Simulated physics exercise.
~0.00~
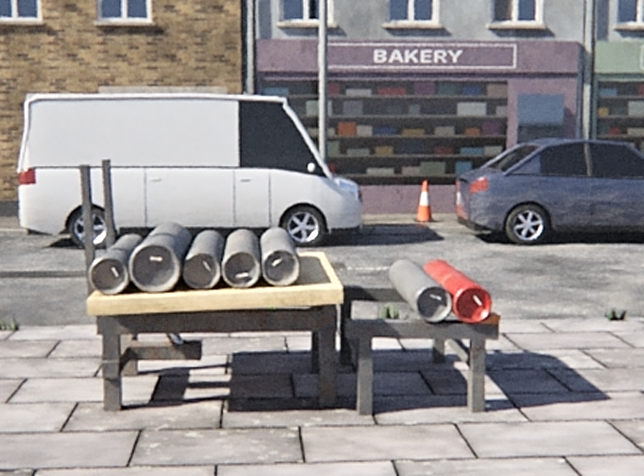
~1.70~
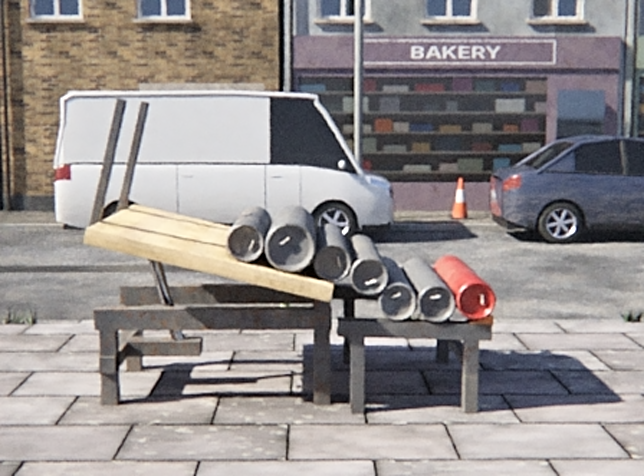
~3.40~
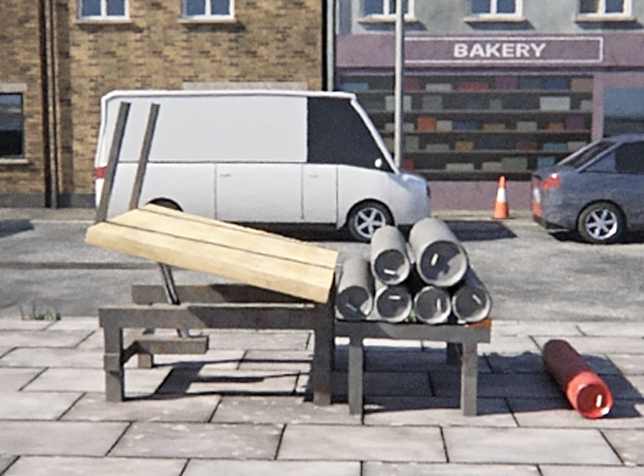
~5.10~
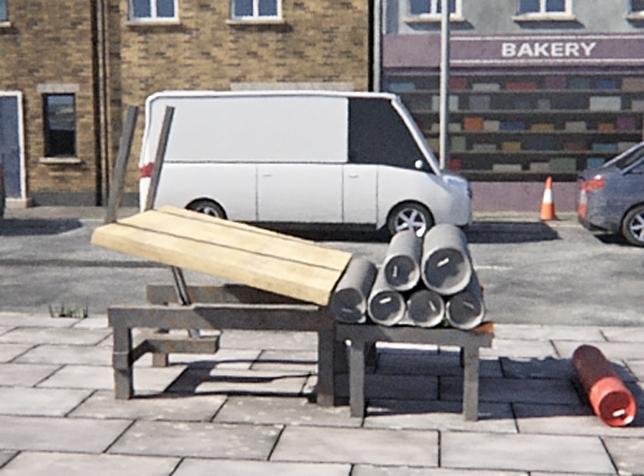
Grey cylinders rolling down a tilting wooden deck onto a low rack, pushing a red one off the end onto the pavement.
